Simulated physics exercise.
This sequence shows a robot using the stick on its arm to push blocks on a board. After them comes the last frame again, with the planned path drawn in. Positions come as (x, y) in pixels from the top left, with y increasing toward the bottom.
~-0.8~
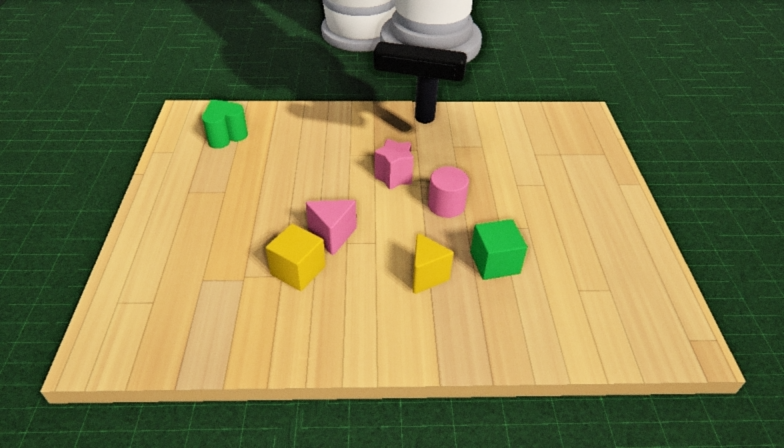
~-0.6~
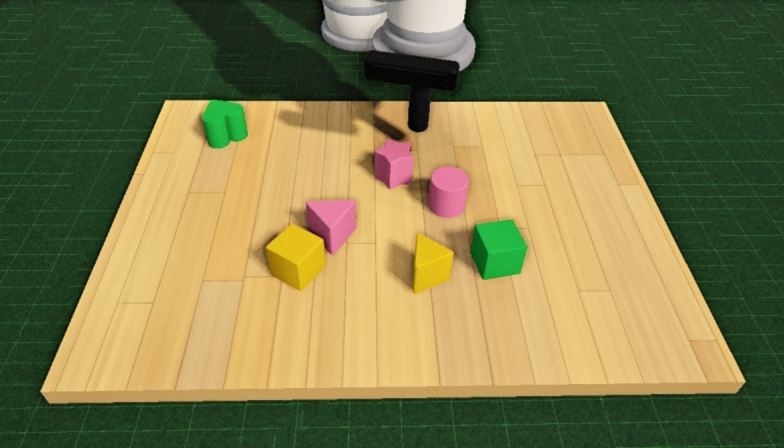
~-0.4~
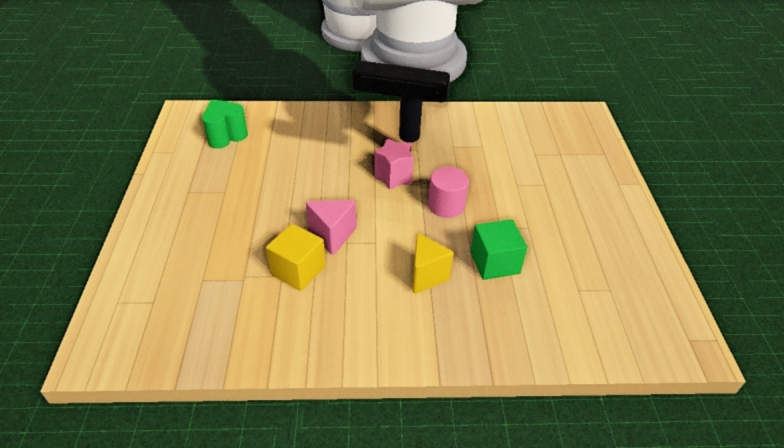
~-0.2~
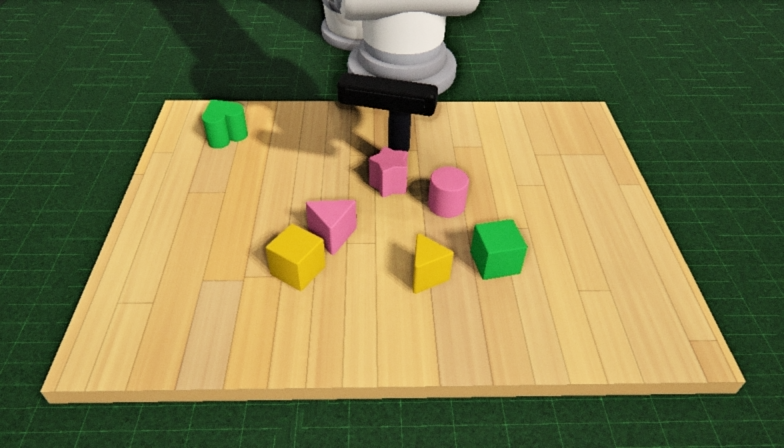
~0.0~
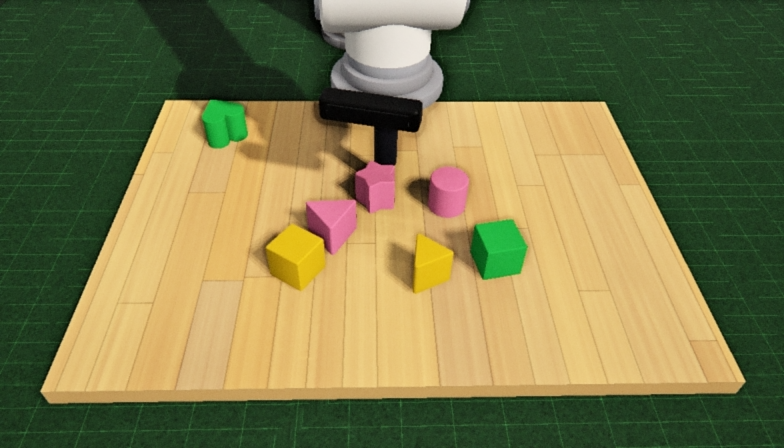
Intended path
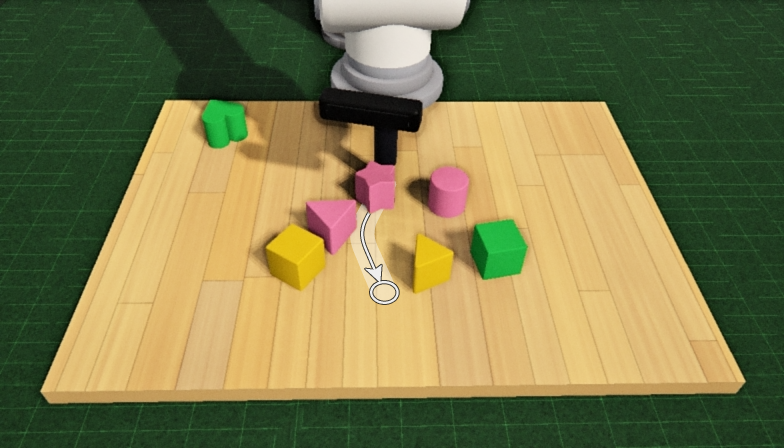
On a wooden board, a robot's black stick pushes a pink star-shaped block down and left.
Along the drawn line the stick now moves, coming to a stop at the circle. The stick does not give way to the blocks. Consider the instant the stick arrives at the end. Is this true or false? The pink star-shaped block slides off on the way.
That claim is false.
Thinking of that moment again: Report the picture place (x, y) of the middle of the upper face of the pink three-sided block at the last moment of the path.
It should be at about (323, 225).
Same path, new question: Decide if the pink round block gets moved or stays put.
Once the path is done, it remains where it sat before.
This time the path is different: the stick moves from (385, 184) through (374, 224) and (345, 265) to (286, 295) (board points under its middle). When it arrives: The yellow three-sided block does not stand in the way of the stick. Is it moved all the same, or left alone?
It is not moved.
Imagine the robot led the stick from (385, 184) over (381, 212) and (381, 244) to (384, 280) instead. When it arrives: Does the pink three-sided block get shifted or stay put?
It shifts.
Path on the board, from (385, 184) through (368, 215) and (367, 252) to (384, 292).
The first path, step by step. One third of the way, stick (368, 195); pink three-sided block (325, 216), turned 35° clockwise; pink star-shaped block (364, 207).
Two thirds of the way, stick (367, 232); yellow square piece (288, 245); pink three-sided block (323, 225), turned 85° clockwise; pink star-shaped block (368, 247), turned 20° anticlockwise.
At the end, stick (385, 272); yellow square piece (288, 245); pink three-sided block (323, 225), turned 85° clockwise; pink star-shaped block (376, 289); yellow three-sided block in place; pink round block in place.
